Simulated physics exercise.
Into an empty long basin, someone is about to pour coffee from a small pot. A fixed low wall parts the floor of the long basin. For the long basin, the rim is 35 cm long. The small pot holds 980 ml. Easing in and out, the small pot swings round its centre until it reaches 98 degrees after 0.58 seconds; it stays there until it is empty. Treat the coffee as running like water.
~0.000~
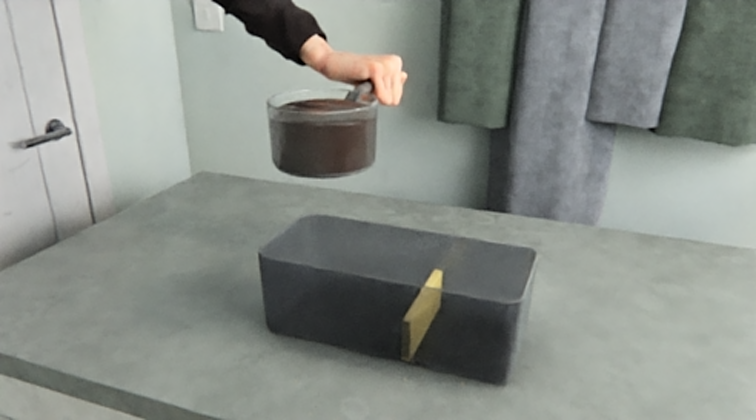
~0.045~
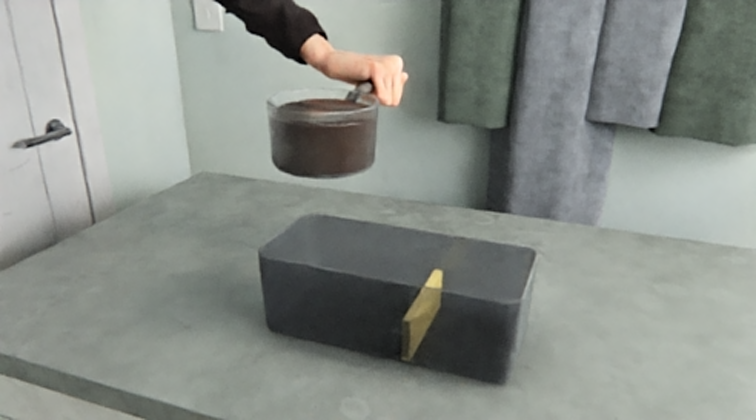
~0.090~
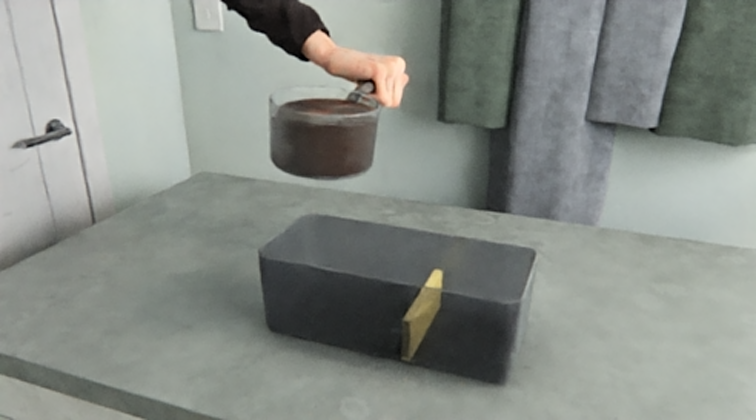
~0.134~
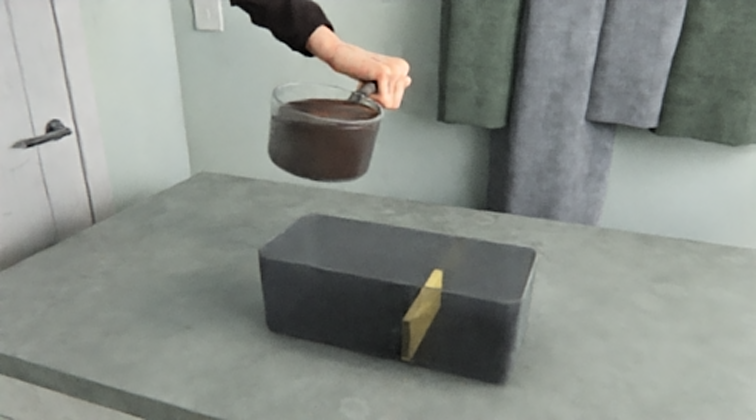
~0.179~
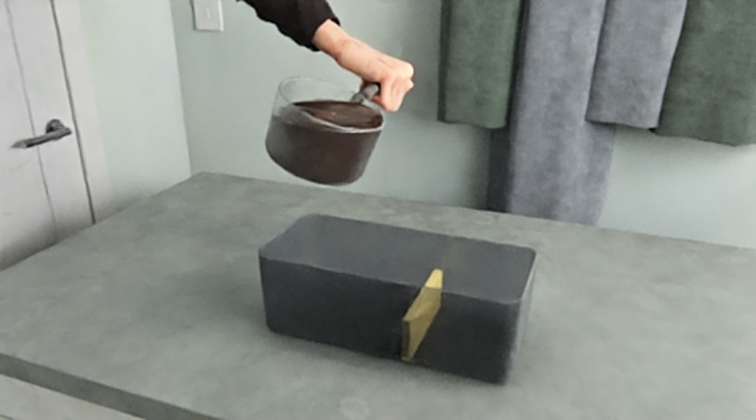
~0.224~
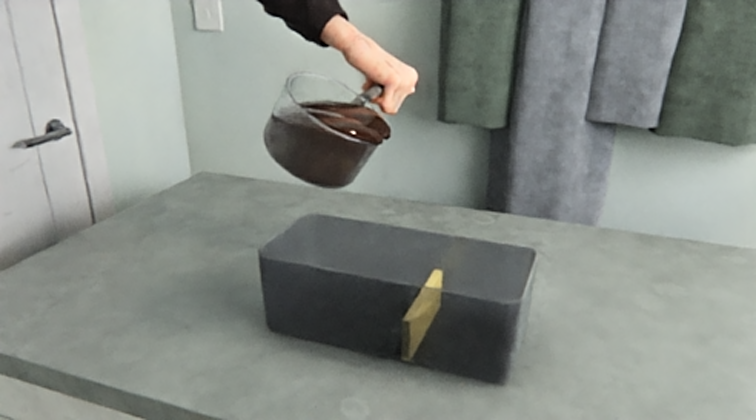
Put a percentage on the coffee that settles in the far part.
Roughly 38 per cent ends up there.
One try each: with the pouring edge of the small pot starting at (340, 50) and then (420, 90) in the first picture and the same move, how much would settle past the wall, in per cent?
Try 1: 5 %; try 2: 85 %.
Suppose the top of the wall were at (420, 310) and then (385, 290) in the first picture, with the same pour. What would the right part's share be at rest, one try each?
In order, 50 and 90 per cent.
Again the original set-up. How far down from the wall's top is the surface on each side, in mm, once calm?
The left side gives some 40 mm, the right side some 40 mm.
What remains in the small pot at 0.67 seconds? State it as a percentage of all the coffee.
Some 10 per cent.
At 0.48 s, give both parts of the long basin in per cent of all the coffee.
Around 6 percent on the left and 14 on the right.
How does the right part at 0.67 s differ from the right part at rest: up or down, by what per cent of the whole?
A loss, roughly 2.
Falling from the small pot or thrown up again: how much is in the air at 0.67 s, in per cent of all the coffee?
Near 10 percent.
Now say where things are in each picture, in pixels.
Tilt 0°; pouring edge (373, 106); surface from (279, 105) to (373, 114); the long basin's rim runs from (282, 233) to (530, 276); the wall's top is at (424, 294), in the first frame.
Tilt 1°; pouring edge (374, 108); surface from (280, 105) to (373, 114), in the second frame.
Tilt 6°; pouring edge (376, 112); surface from (281, 104) to (375, 116), in the third frame.
Tilt 12°; pouring edge (378, 119); surface from (282, 105) to (378, 117), in the fourth frame.
Tilt 21°; pouring edge (380, 129); surface from (283, 106) to (382, 121), in the fifth frame.
Tilt 32°; pouring edge (380, 140); surface from (280, 111) to (383, 132); 3 per cent is over the edge, in the sixth frame.
Then, 0.48 s in, the tilt is 91° and 39 per cent is still to pour, 6 is left of the wall and 13 right of it.
Then, 0.67 s in, the tilt is 98° and 11 per cent is still to pour, 39 is left of the wall and 40 right of it.
Then, 0.87 s in, the tilt is 98° and 3 per cent is still to pour, 52 is left of the wall and 37 right of it.
Then, 1.08 s in, the tilt is 98° and 1 per cent is still to pour, 59 is left of the wall and 38 right of it.
Finally, 60 per cent lies left of the wall, 38 right of it and 2 outside.
